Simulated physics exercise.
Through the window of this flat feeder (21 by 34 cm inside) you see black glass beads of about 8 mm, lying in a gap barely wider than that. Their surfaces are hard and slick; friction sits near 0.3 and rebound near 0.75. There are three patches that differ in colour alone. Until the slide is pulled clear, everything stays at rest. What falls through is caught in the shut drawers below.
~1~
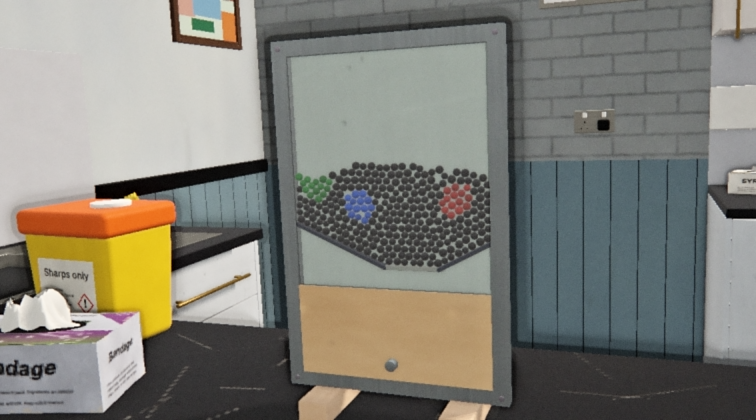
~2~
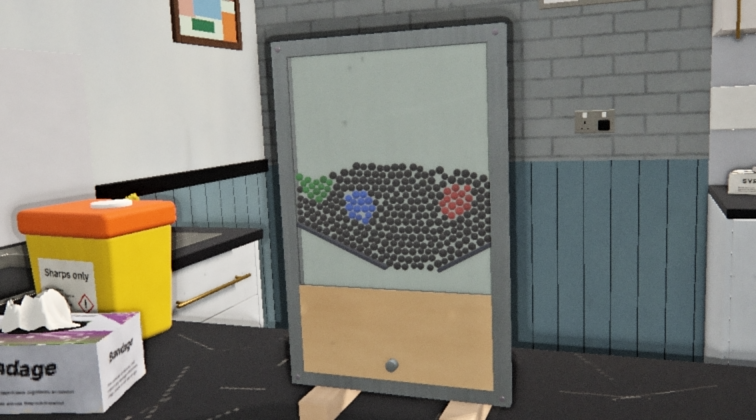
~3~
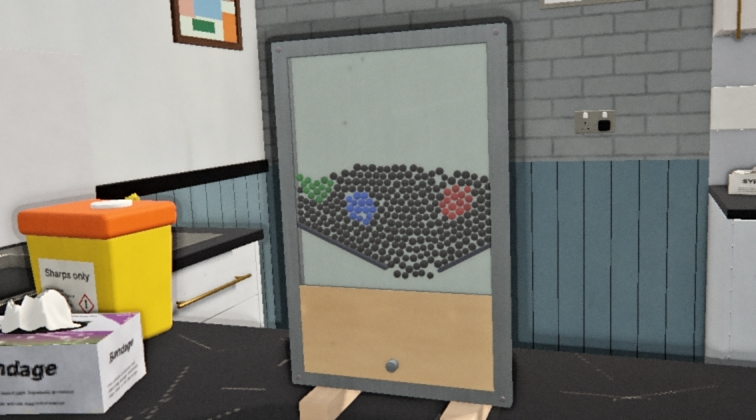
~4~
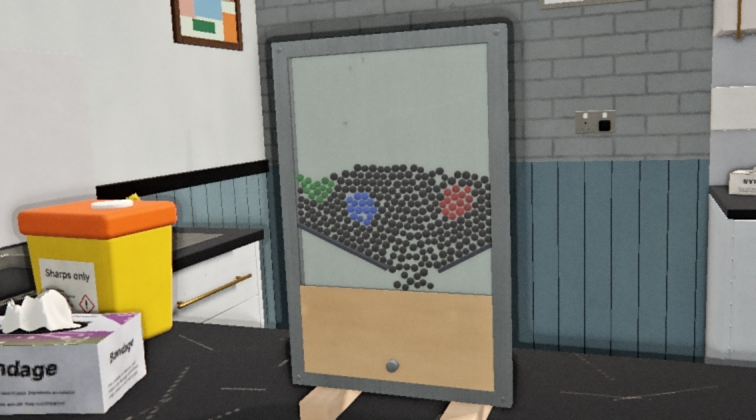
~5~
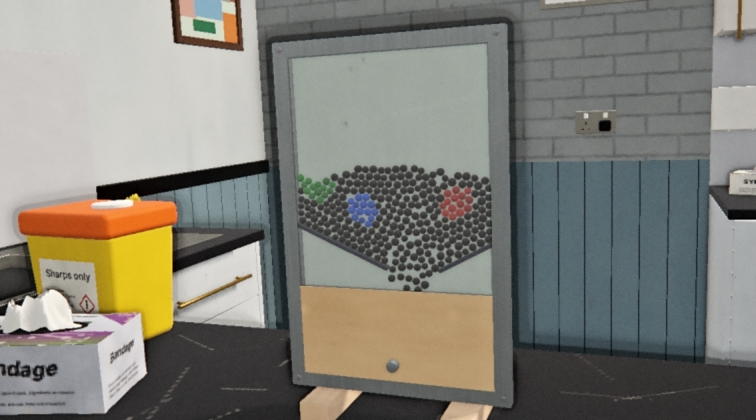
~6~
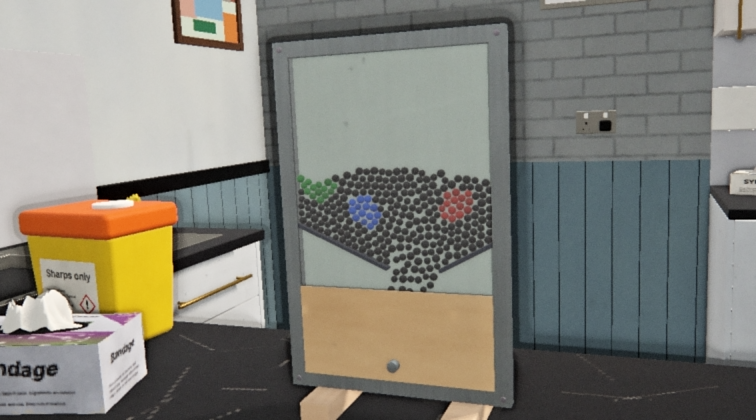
The footage shows a framed, clear-fronted panel holding black beads with green, blue and red patches above sloping walls; beads begin dropping through the central gap in a narrow stream, while the coloured patches shift only slightly.
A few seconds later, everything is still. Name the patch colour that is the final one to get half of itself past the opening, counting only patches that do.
The last is the green patch.
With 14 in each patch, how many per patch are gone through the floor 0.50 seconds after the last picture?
Blue: 10; red: 8; green: 0.
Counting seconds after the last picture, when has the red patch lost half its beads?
I'd put it near 0.4 seconds.
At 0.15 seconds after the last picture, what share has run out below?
Around 30 percent.
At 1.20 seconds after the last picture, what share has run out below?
Roughly 100 percent by then.
Then, 0.15 s after the last picture, 30 % are out; out of 14, blue 0, red 0, green 0.
Then, 0.50 s after the last picture, 70 % are out; out of 14, blue 10, red 9, green 0.
Then, 1.20 s after the last picture, 100 % are out; out of 14, blue 14, red 14, green 14.
At rest 1.4 s after the last picture, 100 % are out; out of 14, blue 14, red 14, green 14; half out at blue 0.40 s, red 0.43 s, green 0.74 s.
